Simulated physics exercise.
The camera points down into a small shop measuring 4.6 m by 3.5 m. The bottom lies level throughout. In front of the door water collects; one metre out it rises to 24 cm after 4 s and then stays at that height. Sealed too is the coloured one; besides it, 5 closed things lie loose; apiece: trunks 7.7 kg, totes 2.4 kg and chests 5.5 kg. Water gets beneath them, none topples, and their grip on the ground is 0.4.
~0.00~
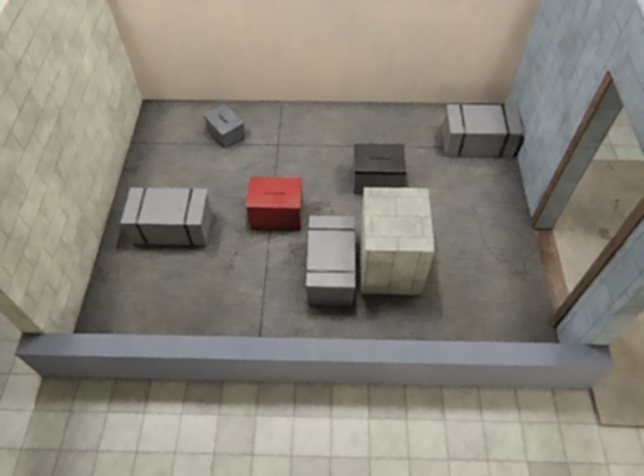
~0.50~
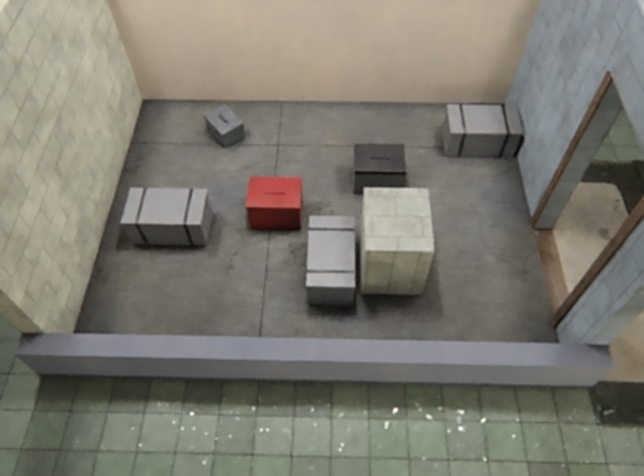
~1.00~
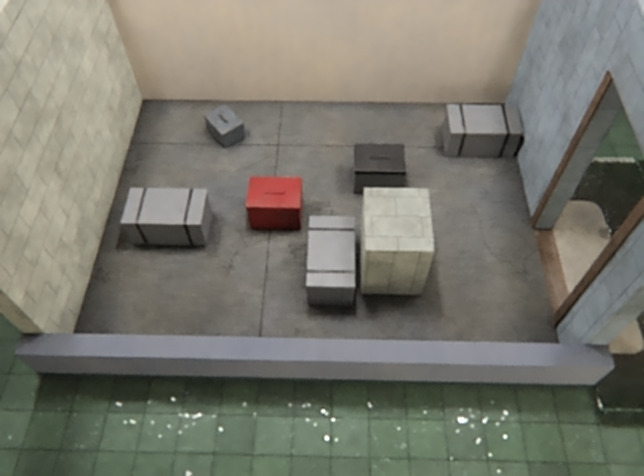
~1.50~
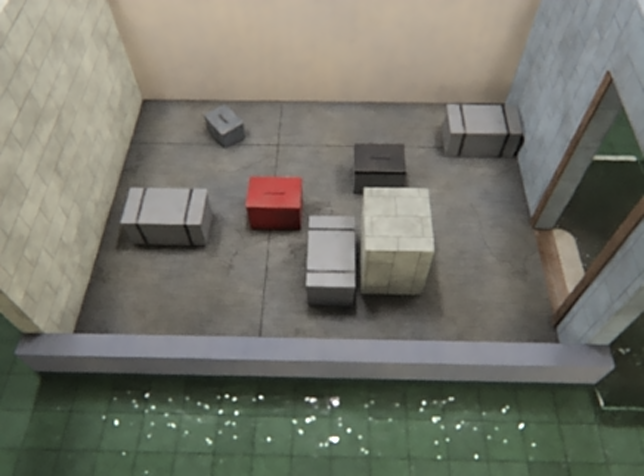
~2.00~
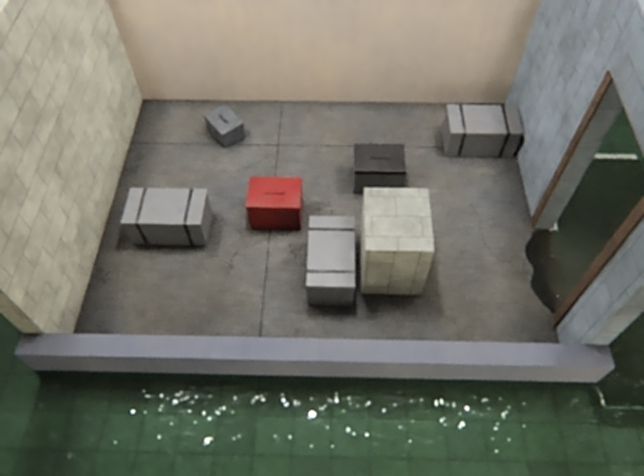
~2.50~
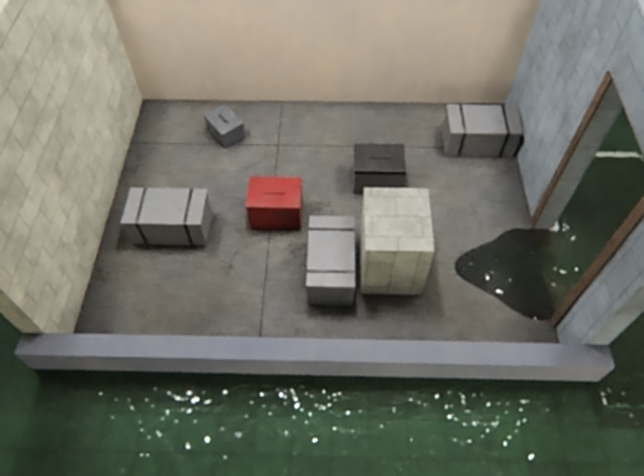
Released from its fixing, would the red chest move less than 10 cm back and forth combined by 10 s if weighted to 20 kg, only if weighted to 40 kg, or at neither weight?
At 20 kg already.
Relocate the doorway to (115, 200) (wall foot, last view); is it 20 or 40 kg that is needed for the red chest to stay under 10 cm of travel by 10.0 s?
There just the heavier succeeds.
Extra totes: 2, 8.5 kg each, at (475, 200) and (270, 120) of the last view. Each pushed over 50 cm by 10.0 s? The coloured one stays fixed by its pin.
Order as asked: Stays within / goes beyond.
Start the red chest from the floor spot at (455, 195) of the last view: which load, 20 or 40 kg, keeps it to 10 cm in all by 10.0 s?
Here only the heavier suffices.
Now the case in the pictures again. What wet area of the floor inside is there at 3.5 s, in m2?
Roughly 3.0 m2 of it is wet.
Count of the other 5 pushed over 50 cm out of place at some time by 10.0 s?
That makes 3.
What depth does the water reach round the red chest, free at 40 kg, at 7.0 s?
Depth: Approx. 2 cm.
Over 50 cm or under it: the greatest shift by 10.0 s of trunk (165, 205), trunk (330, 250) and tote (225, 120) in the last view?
In that order: More, less, over.
After 3.5 s the red chest would be 0 cm from its start with 20 kg and 0 cm from its start with 40 kg; 0 cm of water round it then.
After 4.5 s the red chest would be 0 cm from its start with 20 kg and 0 cm from its start with 40 kg; 1 cm of water round it then.
After 7.0 s the red chest would be 0 cm from its start with 20 kg and 0 cm from its start with 40 kg; 2 cm of water round it then.
After 10.0 s the red chest would be 1 cm from its start with 20 kg and 0 cm from its start with 40 kg; 6 cm of water round it then.
